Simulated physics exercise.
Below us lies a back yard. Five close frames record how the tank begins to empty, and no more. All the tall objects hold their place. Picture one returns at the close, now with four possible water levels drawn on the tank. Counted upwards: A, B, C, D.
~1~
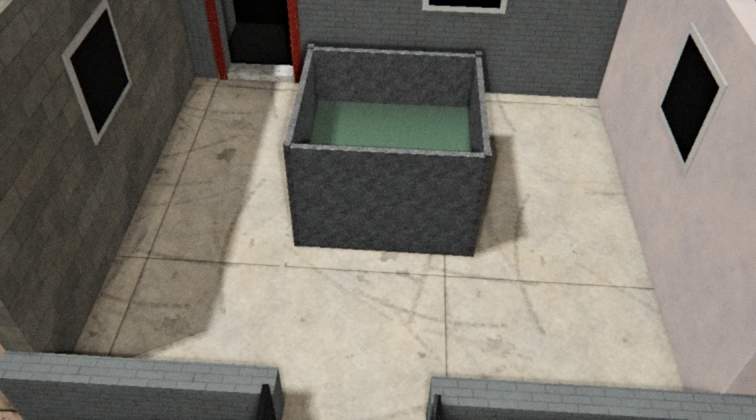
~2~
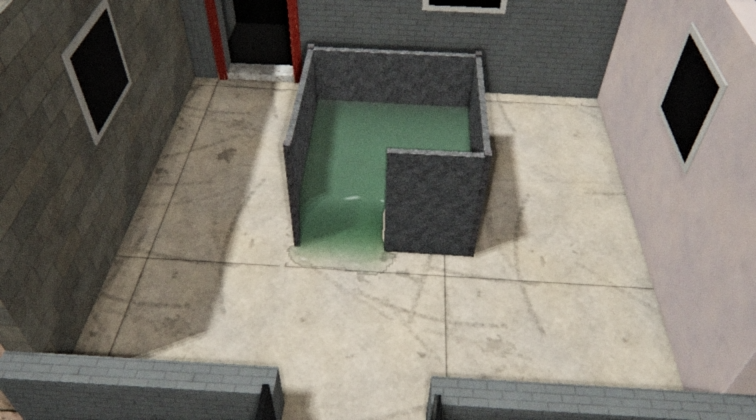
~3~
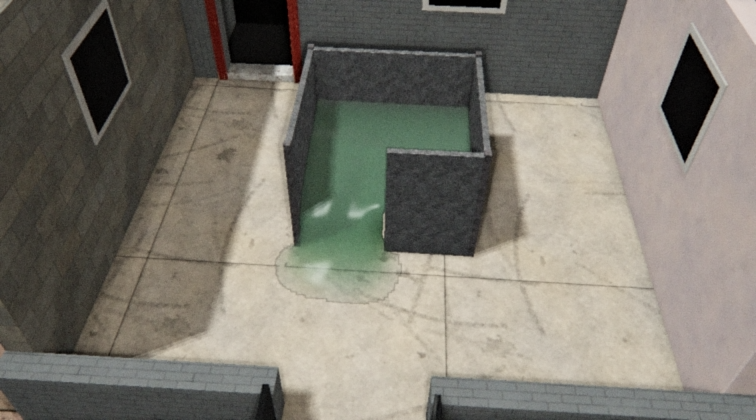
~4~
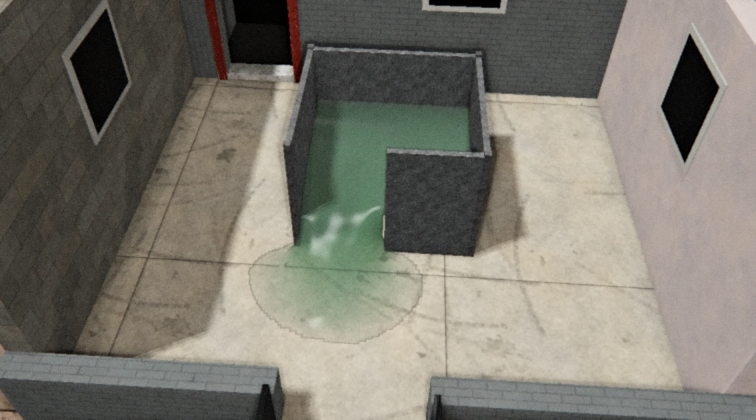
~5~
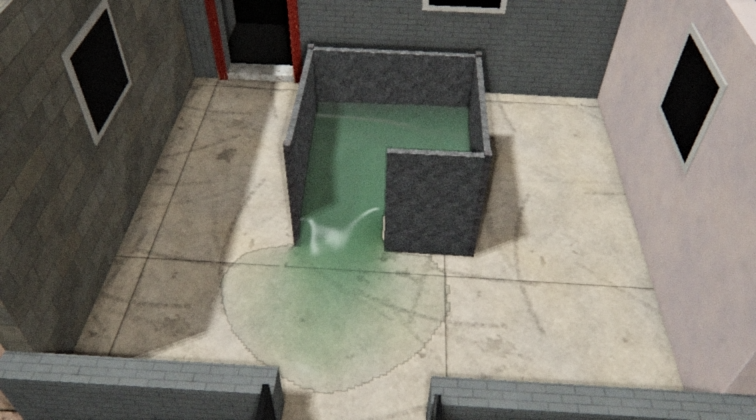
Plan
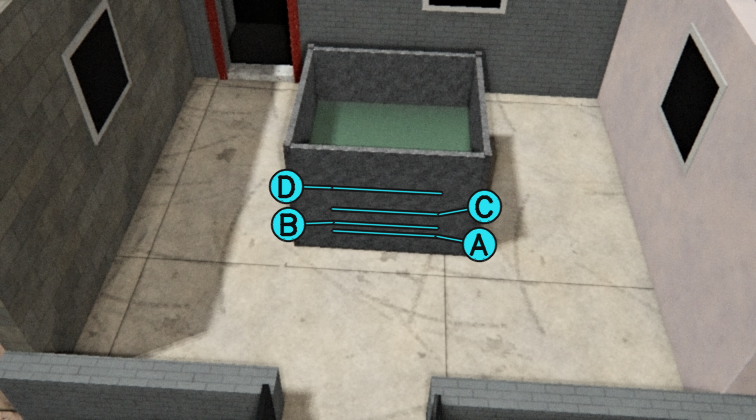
Green water sat still in a dark, square walled tank in a back yard, then the left part of its front wall was suddenly gone and water poured out, spreading in a widening round puddle across the pale ground.
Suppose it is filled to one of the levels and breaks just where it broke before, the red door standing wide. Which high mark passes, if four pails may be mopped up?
Go for D.
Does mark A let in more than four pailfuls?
No, not at all.
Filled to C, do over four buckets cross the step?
No, not at all.
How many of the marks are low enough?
All four.
In cyan, A at (384, 233); B at (385, 225); C at (385, 211); D at (386, 190); from the bottom up A, B, C, D.
Choosing A, nothing gets over.
Choosing B, nothing gets over.
Choosing C, nothing gets over.
Choosing D, a bucket or two gets in.
